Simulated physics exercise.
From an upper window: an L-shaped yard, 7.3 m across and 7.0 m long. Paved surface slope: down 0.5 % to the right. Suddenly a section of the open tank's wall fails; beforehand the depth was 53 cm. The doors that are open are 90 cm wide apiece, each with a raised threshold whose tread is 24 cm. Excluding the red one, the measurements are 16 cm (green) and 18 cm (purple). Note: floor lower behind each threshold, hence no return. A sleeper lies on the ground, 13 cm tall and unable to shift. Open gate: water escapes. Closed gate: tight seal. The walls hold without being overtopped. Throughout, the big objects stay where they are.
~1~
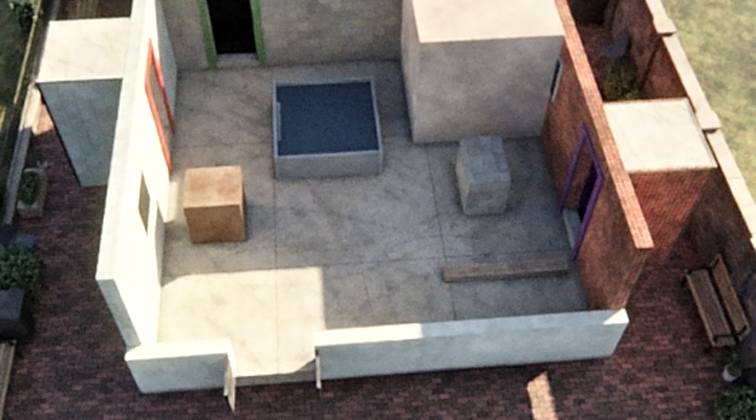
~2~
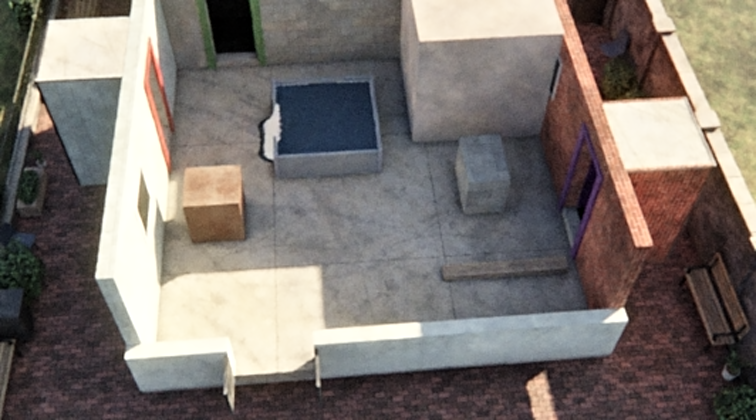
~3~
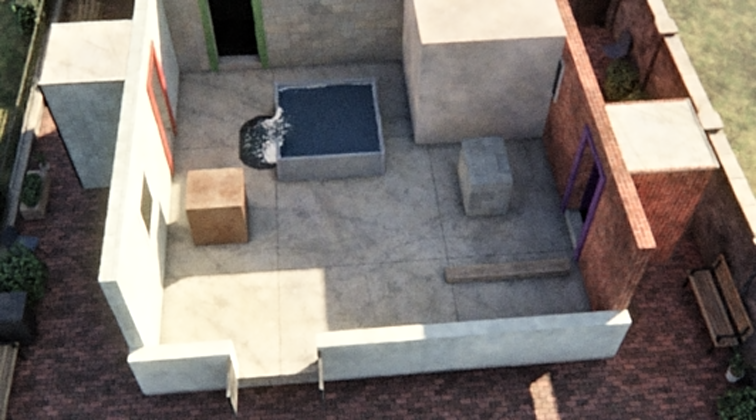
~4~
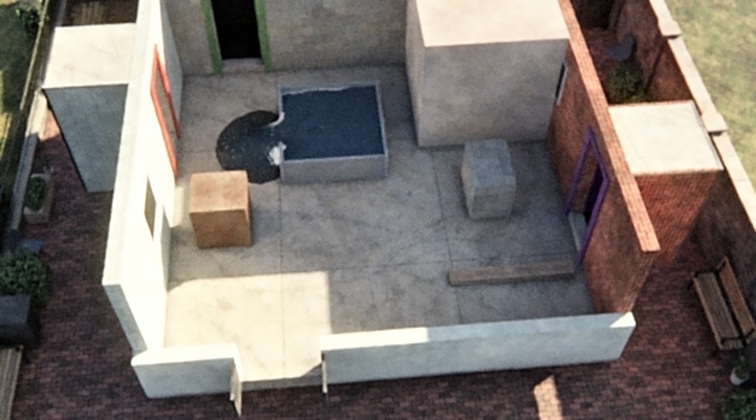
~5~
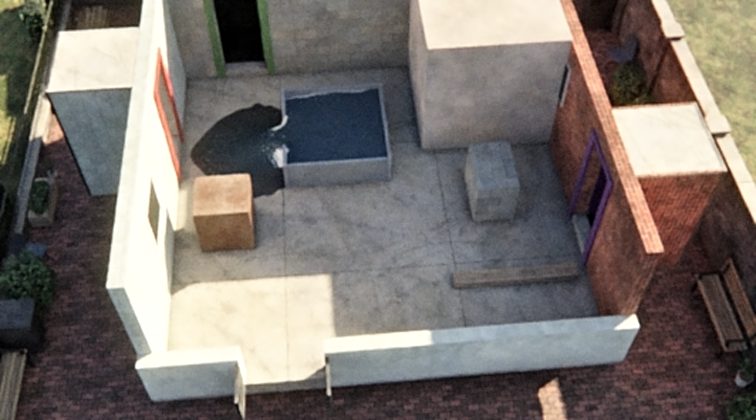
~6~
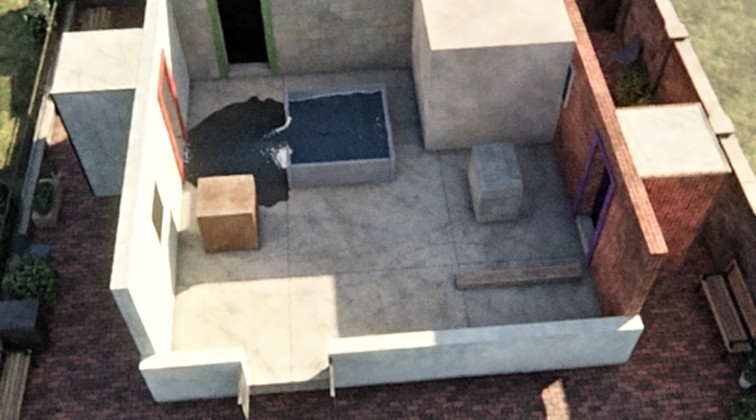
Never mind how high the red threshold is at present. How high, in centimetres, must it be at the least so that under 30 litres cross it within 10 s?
At least about 21 cm.
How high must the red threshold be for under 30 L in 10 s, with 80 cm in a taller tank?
Minimum height: Approx. 35 cm.
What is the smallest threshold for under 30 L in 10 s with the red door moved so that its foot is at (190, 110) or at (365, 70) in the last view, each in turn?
First place around 13.5 cm, second around 7.5 cm.
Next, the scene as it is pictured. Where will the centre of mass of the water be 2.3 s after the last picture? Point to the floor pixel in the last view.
About (282, 154).
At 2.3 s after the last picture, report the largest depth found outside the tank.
26 cm.
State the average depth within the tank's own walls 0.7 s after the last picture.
It averages near 38 cm.
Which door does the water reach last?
I'd go with the purple door.
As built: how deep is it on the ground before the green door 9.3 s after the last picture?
6.5 cm.
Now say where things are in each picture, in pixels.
In the first frame, still water, 53 cm deep, in the open tank at (326, 118); the red door at (161, 115) is dry.
In the second frame, water pours out at (277, 132) and has run 0.3 m, to (264, 157); about 7 cm deep outside, 53 cm at the back.
In the third frame, the front is at (245, 158), 0.7 m from the gap at (280, 136); 0.8 m2 of floor is wet, 53 cm left at the back.
In the fourth frame, the gap is at (284, 139), the front 1.2 m out at (221, 156); the back of the open tank holds 53 cm.
In the fifth frame, the gap is at (287, 141), the front 1.8 m out at (196, 159); the back of the open tank holds 53 cm.
In the sixth frame, the front is at (184, 172), 2.1 m from the gap at (290, 142); 3.6 m2 of floor is wet, 48 cm left at the back; water is at the red door at (174, 125).
Then, 0.7 s after the last picture water covers 15 % of the floor, deepest (32 cm) near (286, 147); 28 cm at the red door, 0 litres in over its 26 cm threshold.
Then, 2.3 s after the last picture water covers 30 % of the floor, deepest (26 cm) near (190, 84); 19 cm at the red door, 3 litres in over its 26 cm threshold.
Then, 9.3 s after the last picture water covers 85 % of the floor, deepest (11 cm) near (354, 105); 7 cm at the red door, 3 litres in over its 26 cm threshold.
At the red door as built, the water peaked near 28 cm, 1.3 s after the last picture.
Run again over the same 10 s with other heights there, 46 litres in over 19.5 cm, 3 litres over 26.5 cm. The limit of 30 litres is kept from about 21 cm up.
